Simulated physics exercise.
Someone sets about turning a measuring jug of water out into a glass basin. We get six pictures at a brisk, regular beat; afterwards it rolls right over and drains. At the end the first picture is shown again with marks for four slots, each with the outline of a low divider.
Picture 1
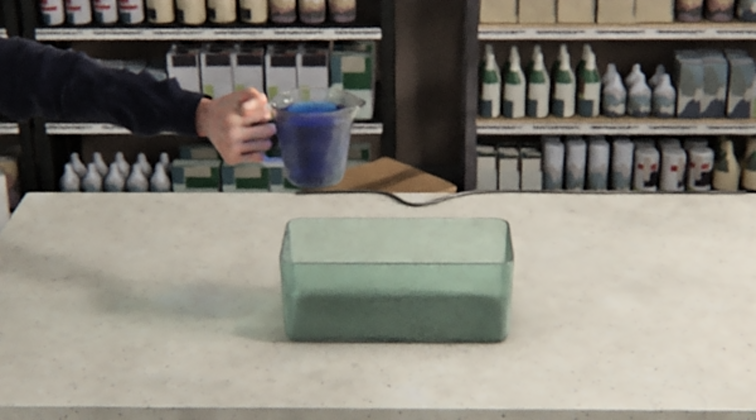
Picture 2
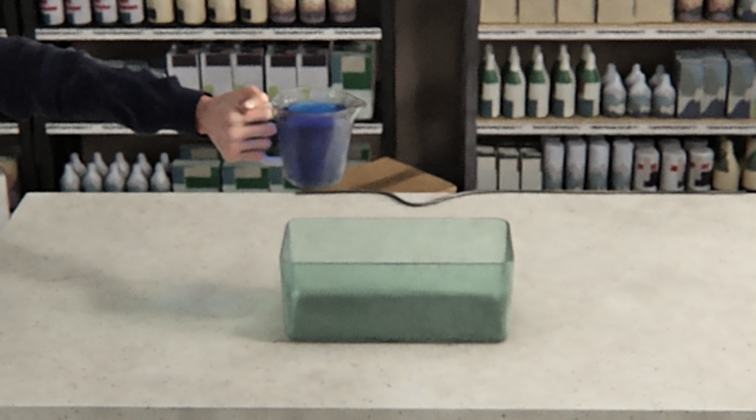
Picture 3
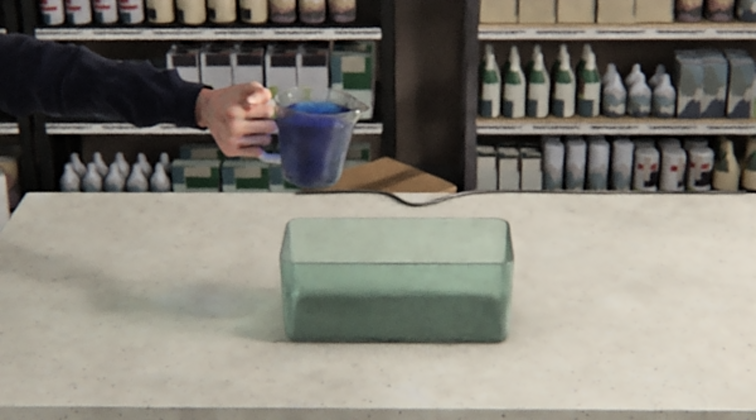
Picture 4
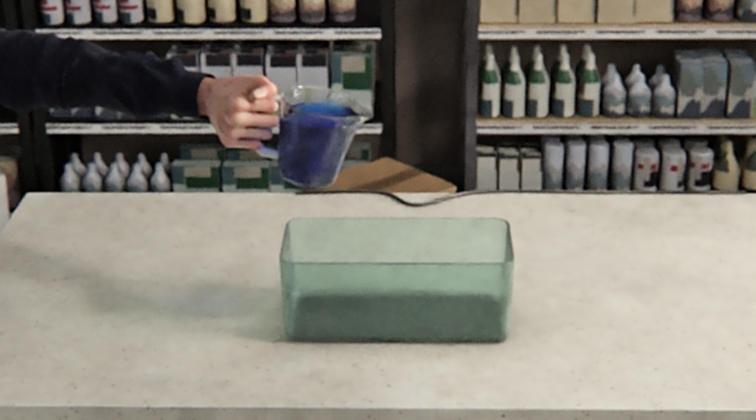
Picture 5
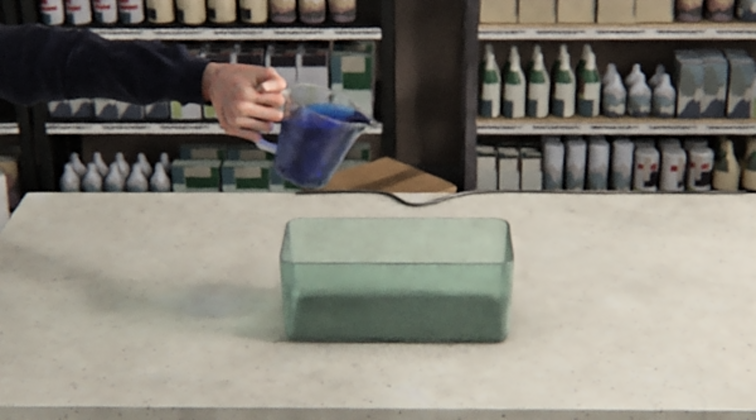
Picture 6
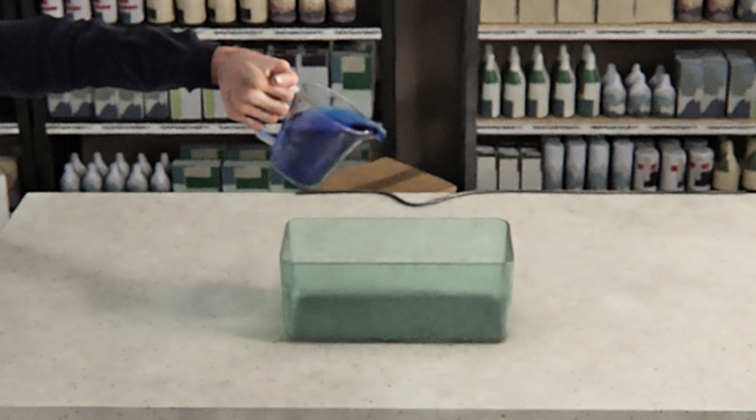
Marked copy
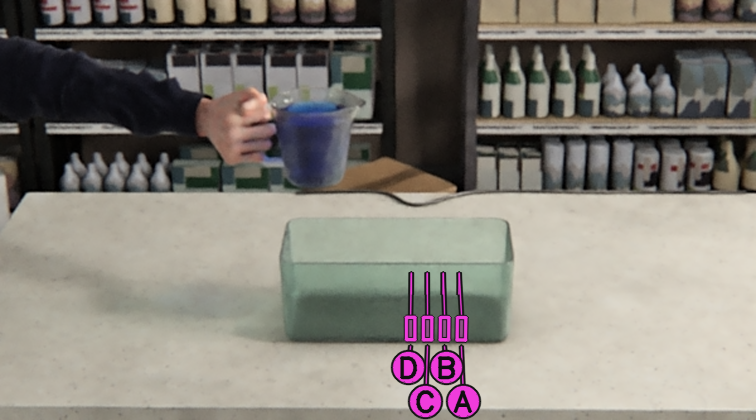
Hand holding a clear jug of blue liquid above a glass basin, then tilting it rightward until liquid reaches over the lip.
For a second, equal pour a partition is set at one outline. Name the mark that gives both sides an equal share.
D works best here.
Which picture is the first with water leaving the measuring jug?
In picture 6.
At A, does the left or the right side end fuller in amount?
The left side.
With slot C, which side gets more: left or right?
The left side.
On the marked copy, A at (461, 346); B at (444, 346); C at (427, 346); D at (410, 346).
With A, about 90 % ends left of the wall and 9 % right of it.
With B, about 90 % ends left of the wall and 8 % right of it; 3 % is lost outside.
With C, about 71 % ends left of the wall and 26 % right of it; 3 % is lost outside.
With D, about 45 % ends left of the wall and 53 % right of it.
